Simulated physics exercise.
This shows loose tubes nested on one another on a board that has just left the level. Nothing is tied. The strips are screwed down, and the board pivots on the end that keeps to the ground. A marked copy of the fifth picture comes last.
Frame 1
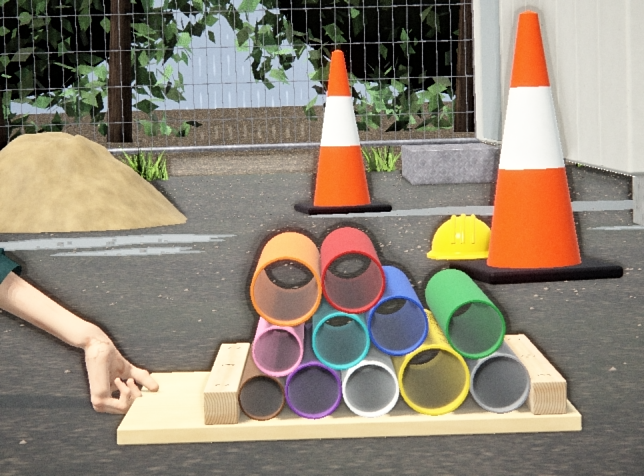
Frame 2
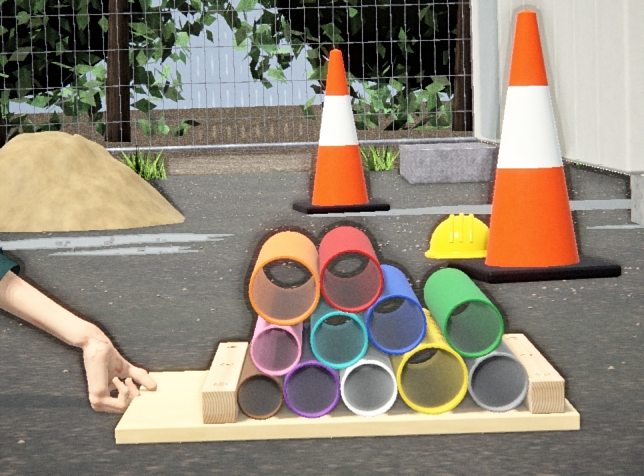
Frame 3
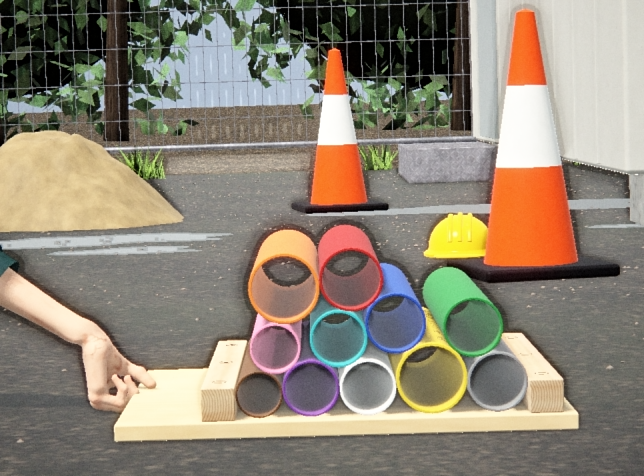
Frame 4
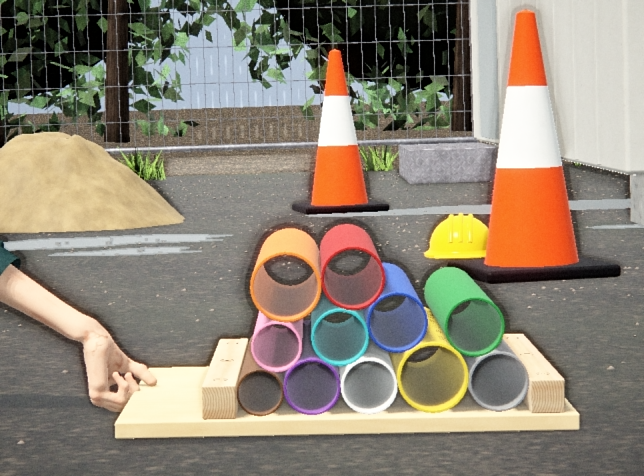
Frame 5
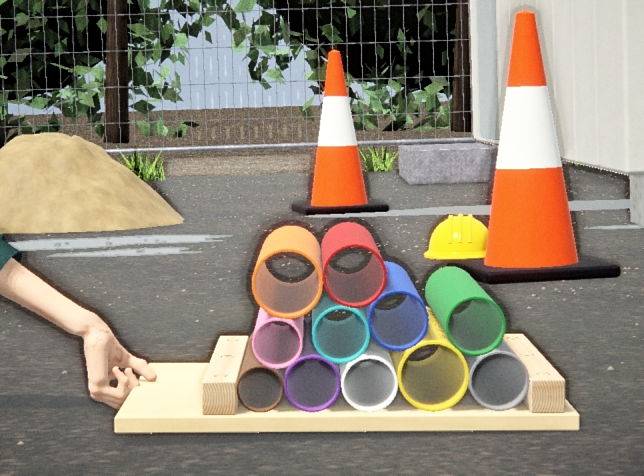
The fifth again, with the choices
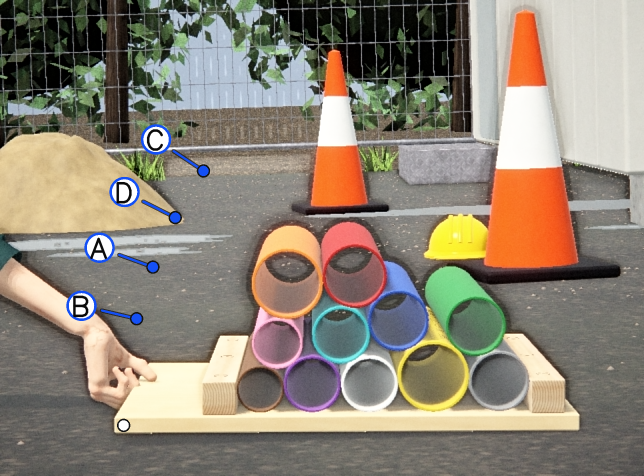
A stack of colourful open-ended tubes sits between two wooden strips on a pale board, seen from the front at close range on dark paved ground. Orange and red tubes top the pile, green is at the right, and behind stand a sand heap, two orange-and-white cones, a yellow hard hat and a leafy fence. A hand at the left stays by the board's end, which rises very slightly, while the tubes keep their arrangement.
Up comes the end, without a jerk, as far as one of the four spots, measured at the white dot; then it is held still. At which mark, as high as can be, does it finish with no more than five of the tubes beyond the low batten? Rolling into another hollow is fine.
The answer is mark C.
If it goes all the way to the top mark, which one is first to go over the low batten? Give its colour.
It is the green one.
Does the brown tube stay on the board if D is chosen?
Yes.
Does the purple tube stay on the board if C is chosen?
The purple tube: Yes.
On the copy, A at (153, 267); B at (136, 319); C at (203, 171); D at (176, 218); the white dot at (124, 426).
On C. First, board at 20°.
Then, board at 36°.
Finally, board at 36°, five over the low batten.
By contrast, A two over the low batten (green, blue); B none over the low batten; D five over the low batten.
